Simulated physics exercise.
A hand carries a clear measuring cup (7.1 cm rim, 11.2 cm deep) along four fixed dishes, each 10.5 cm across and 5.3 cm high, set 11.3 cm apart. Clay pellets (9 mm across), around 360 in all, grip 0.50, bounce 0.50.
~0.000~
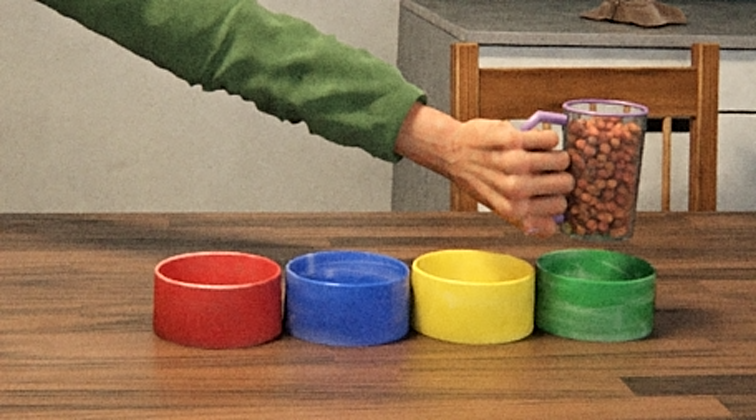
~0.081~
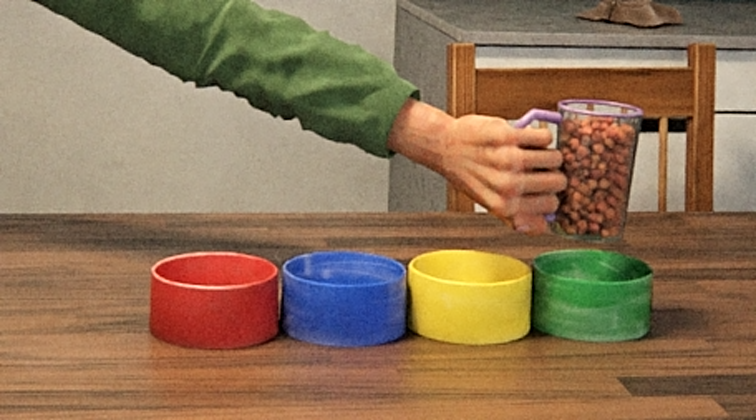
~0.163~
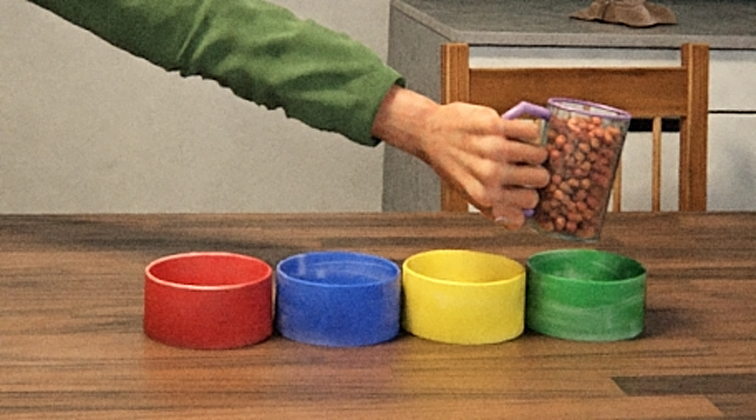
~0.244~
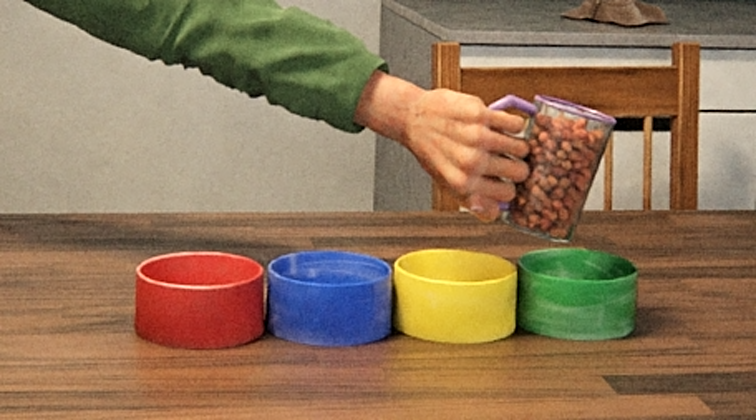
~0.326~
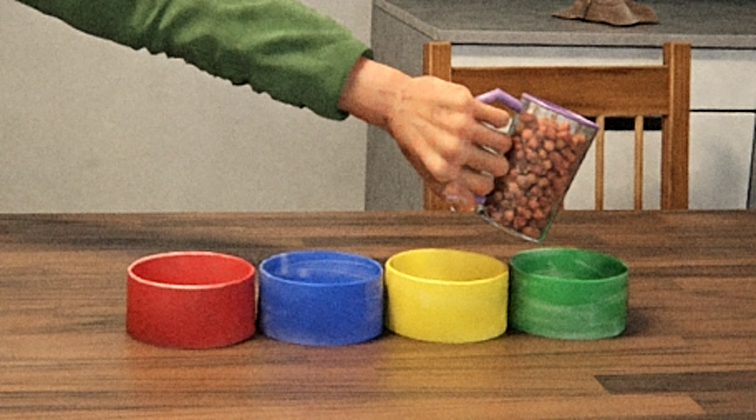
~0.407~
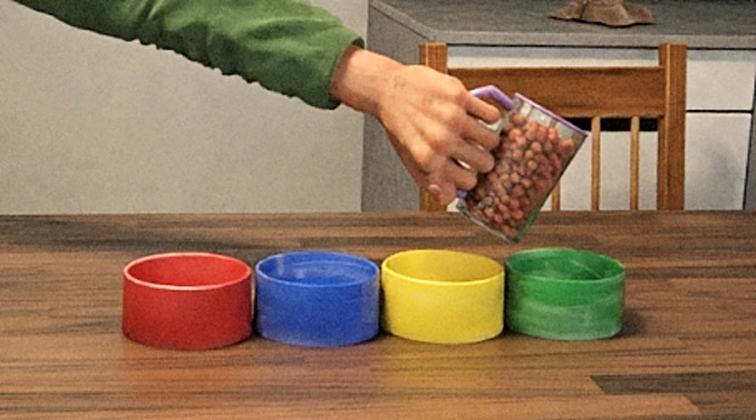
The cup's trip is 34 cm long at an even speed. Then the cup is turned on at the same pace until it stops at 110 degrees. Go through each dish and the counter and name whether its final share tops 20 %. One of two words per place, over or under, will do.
In the end red dish: Holds at most a fifth; blue dish: Holds more than a fifth; green dish: Holds at most a fifth; yellow dish: Holds more than a fifth; counter: Holds at most a fifth.
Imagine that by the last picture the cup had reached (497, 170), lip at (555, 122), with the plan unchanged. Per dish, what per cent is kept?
In the end red holds 10, blue holds 80, green holds 0, yellow holds 0.
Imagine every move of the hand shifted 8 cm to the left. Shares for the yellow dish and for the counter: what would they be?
Yellow 0, counter 0.
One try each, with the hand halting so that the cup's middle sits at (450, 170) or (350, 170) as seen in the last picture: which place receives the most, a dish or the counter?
Green, then yellow.
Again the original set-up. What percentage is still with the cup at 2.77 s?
About 0 percent of the load.
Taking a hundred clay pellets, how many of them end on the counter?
5 per cent.
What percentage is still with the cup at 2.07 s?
About 20 per cent.
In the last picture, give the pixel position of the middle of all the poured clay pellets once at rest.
Once everything settles, the centre is around (405, 306).
After 1.40 s, tilt 108 degrees; cup holds 85 %, yellow 15 %.
Then, at 2.07 s, tilt 110 degrees; cup holds 20 %, blue 20 %, yellow 55 %.
After 2.77 s, tilt 110 degrees; cup holds 0 %, blue 40 %, yellow 55 %.
In the end, at 3.2 s, red 0 %, blue 40 %, green 0 %, yellow 55 %, counter 5 %.
